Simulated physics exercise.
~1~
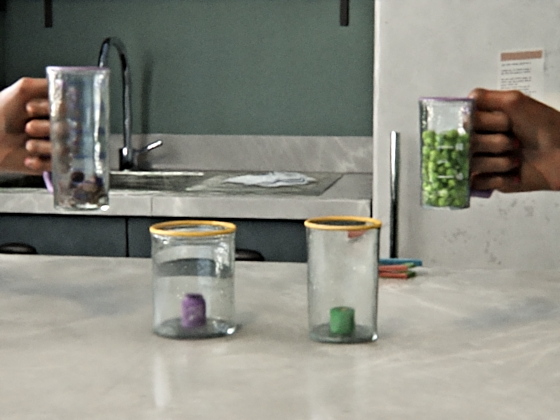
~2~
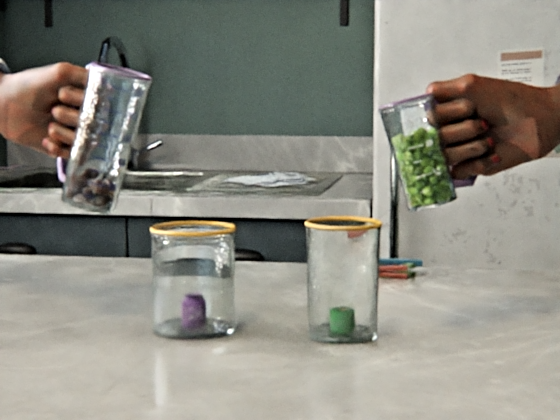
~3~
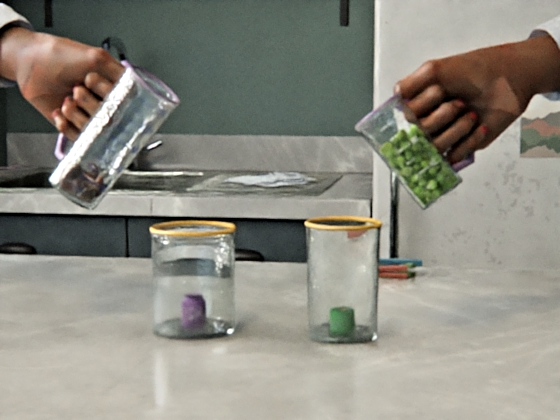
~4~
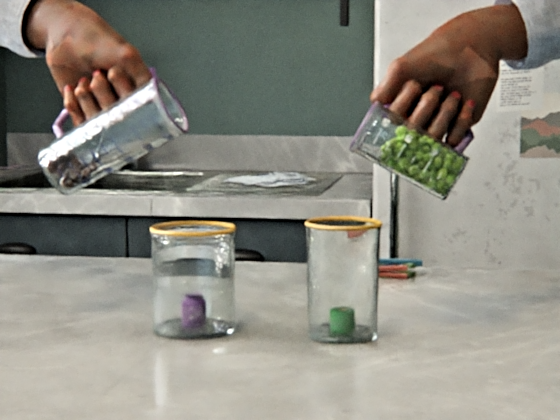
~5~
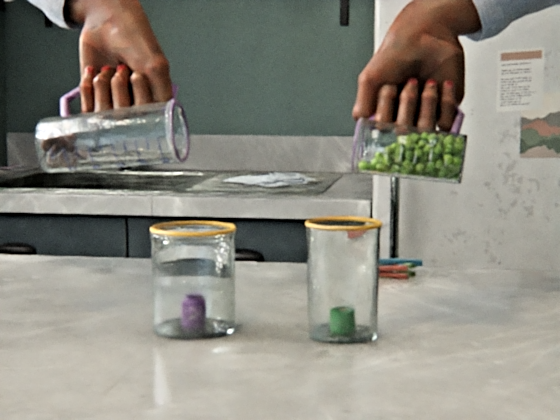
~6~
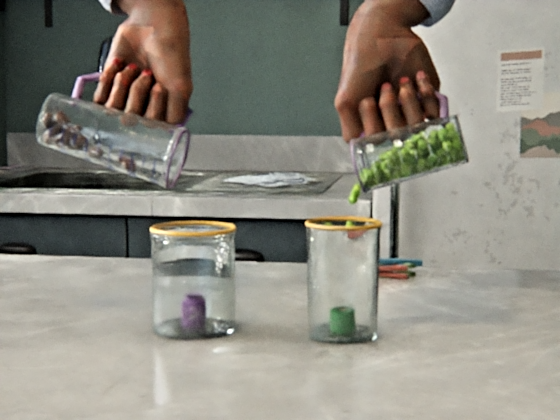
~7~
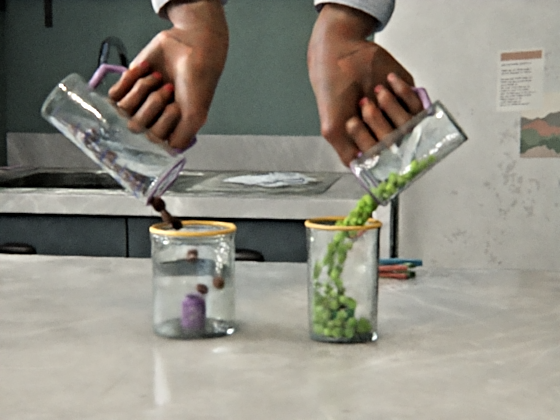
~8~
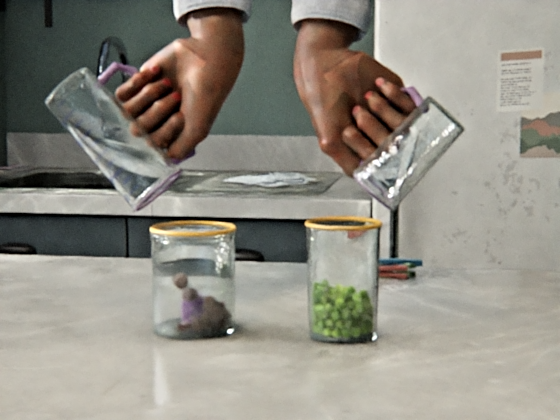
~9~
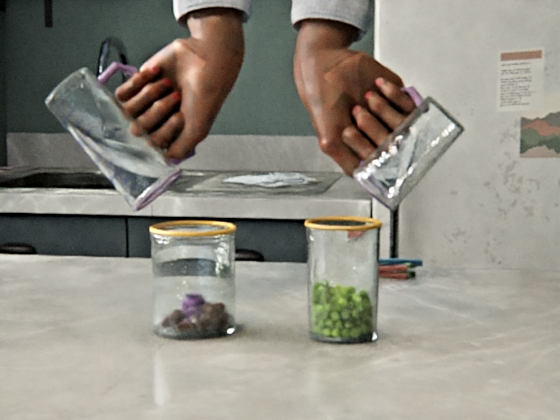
Two hands tipping cups over clear containers, dark pieces leaving a purple object poking out, green pieces burying a green one.
